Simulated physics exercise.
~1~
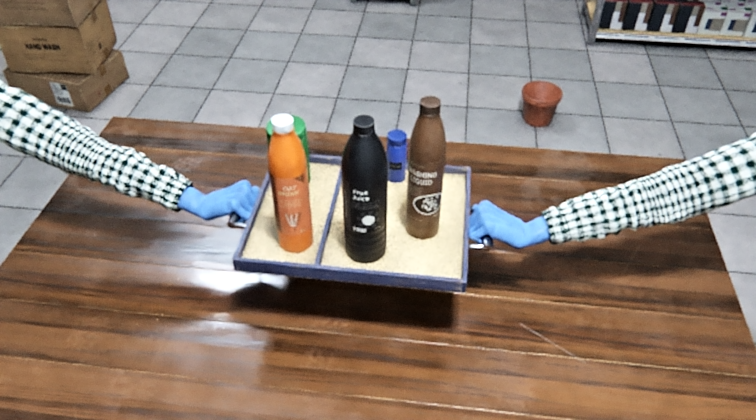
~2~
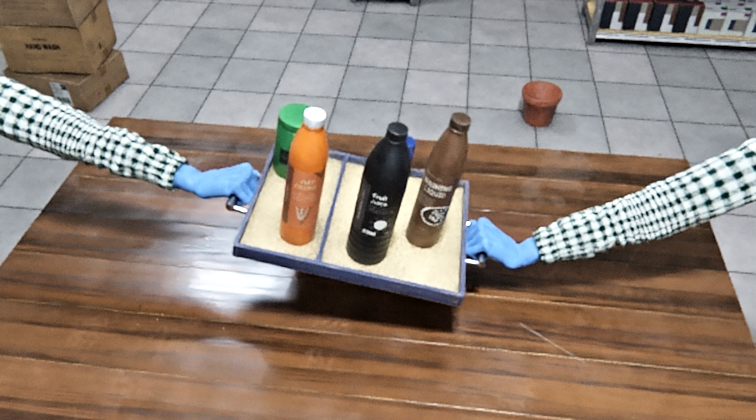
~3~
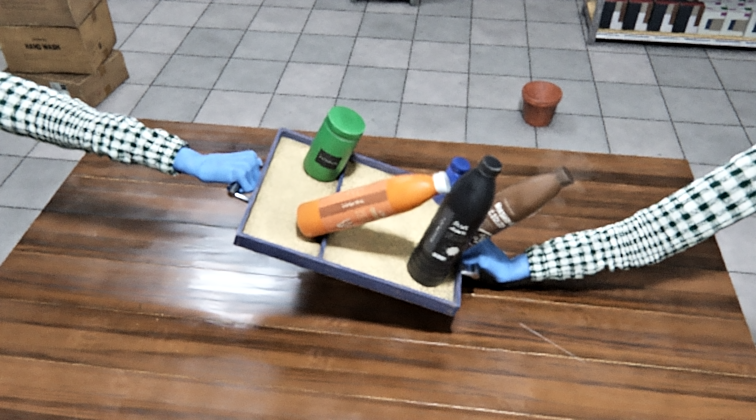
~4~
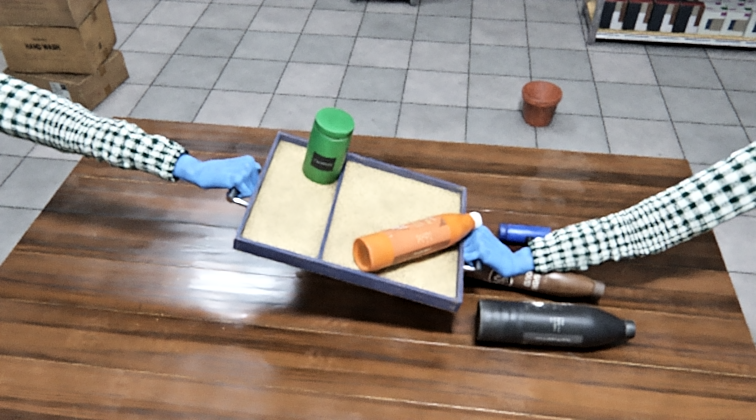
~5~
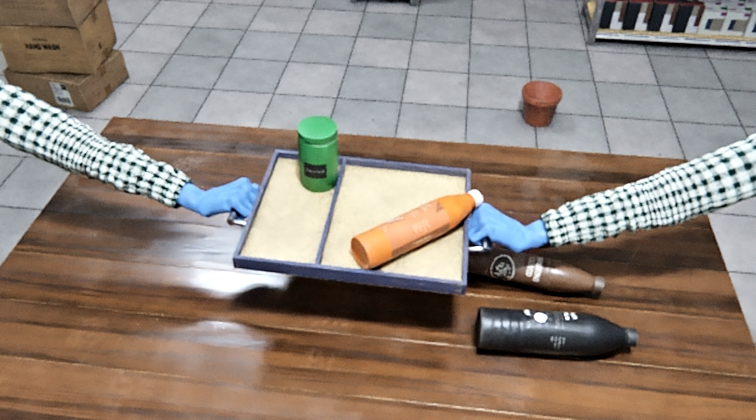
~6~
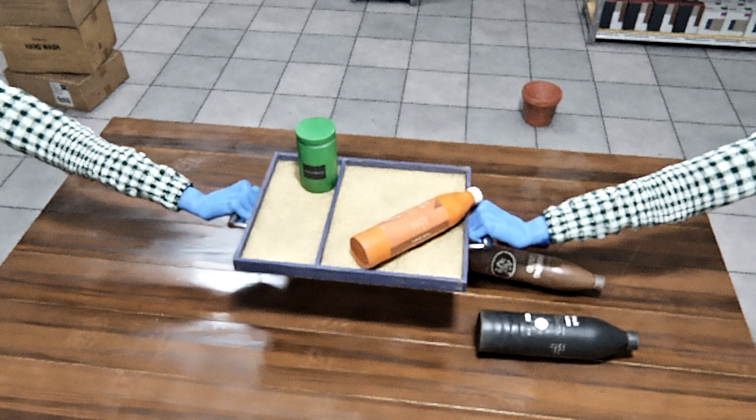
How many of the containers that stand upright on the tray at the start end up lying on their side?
Four of the five end up on their side, namely the brown, black and orange bottles and the blue shaker.
Tray in gloved hands tipping right, dropping three containers onto the table, then levelling with orange bottle toppled and green jar upright.
